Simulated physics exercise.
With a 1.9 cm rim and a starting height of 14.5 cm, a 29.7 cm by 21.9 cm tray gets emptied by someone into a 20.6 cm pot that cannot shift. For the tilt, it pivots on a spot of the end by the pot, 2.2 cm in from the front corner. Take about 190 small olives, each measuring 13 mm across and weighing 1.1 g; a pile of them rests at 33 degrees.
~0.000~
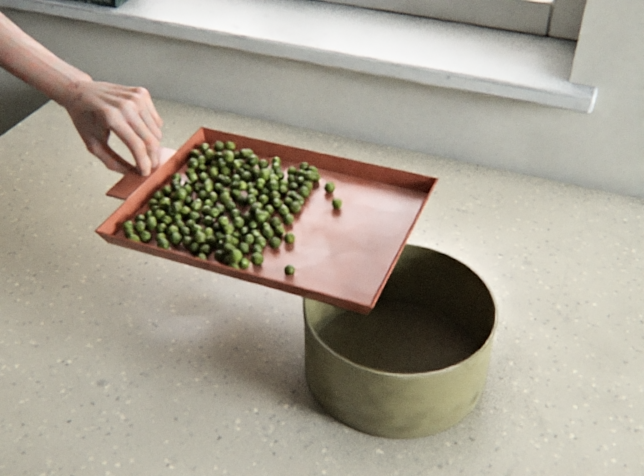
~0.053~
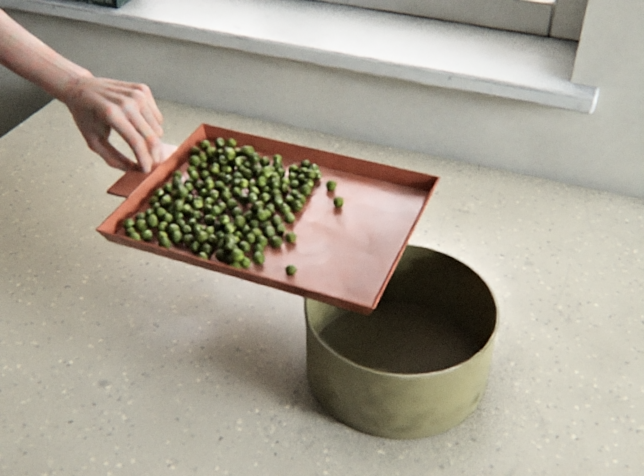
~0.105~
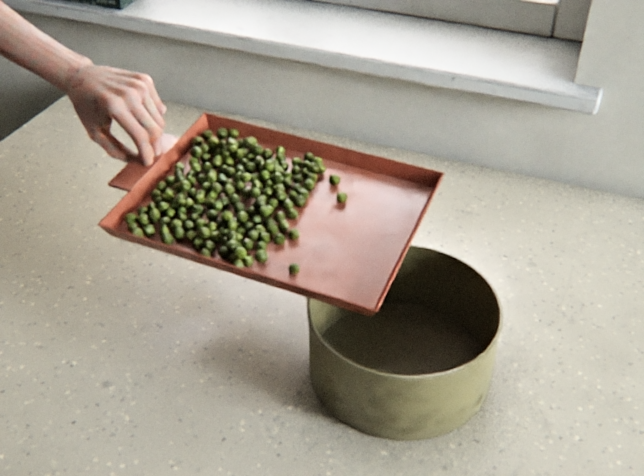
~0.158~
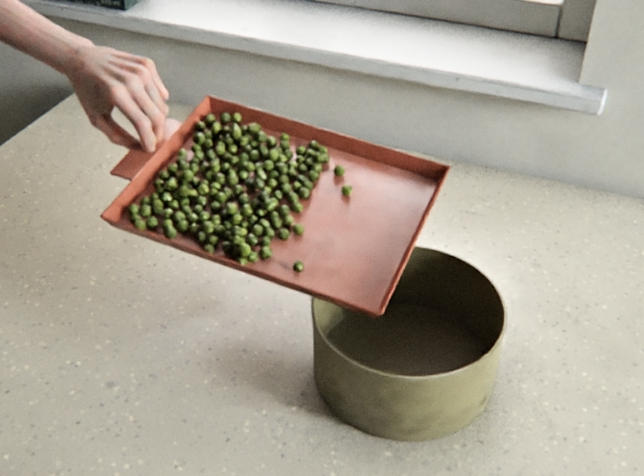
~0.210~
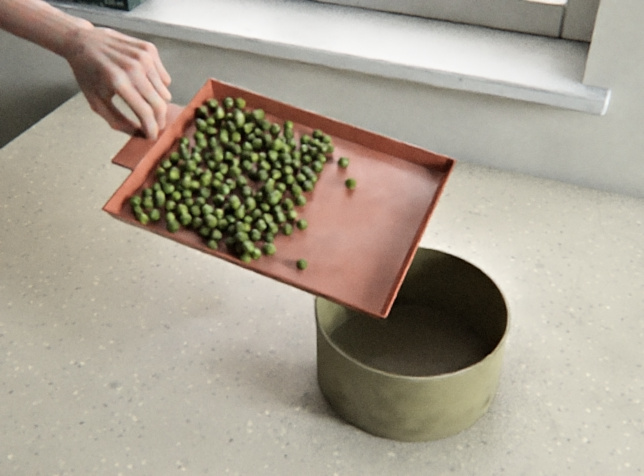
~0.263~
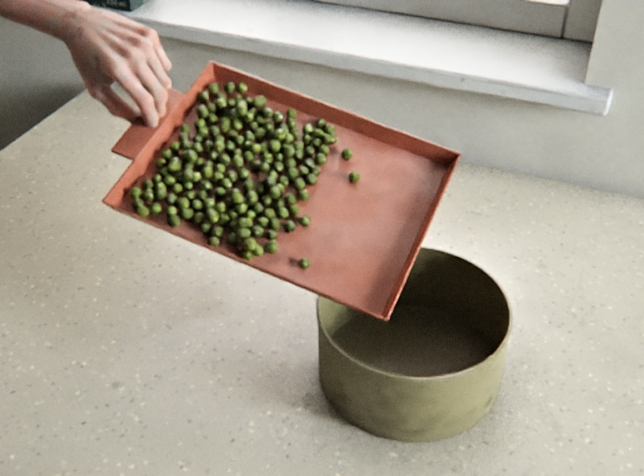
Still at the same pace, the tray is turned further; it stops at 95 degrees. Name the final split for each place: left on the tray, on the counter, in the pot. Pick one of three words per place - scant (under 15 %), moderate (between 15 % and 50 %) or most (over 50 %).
My call is tray: Scant, counter: Most, pot: Moderate.
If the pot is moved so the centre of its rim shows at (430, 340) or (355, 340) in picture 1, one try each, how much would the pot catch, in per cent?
About 70 and 95 per cent.
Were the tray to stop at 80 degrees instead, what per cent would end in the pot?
30 %.
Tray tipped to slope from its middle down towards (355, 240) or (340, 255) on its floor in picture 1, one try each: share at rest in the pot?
I'd put it at about 80 per cent for the first tilt and about 70 per cent for the second.
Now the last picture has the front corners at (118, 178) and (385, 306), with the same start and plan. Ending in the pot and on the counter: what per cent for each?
In the pot: 80 per cent; on the counter: 20 per cent.
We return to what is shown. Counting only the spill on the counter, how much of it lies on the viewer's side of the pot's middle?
100 %.
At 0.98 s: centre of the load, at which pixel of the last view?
Around (370, 372).
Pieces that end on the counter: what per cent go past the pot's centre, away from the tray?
It comes to near 80 percent.
Then, at 0.69 s, tilt 54 degrees; the tray holds 100 %, the pot 0 %.
After 0.98 s, tilt 79 degrees; the tray holds 40 %, the pot 10 %.
After 1.37 s, tilt 95 degrees; the tray holds 0 %, the pot 35 %.
By 1.9 s all is still; tray 0 %, counter 65 %, pot 35 %.
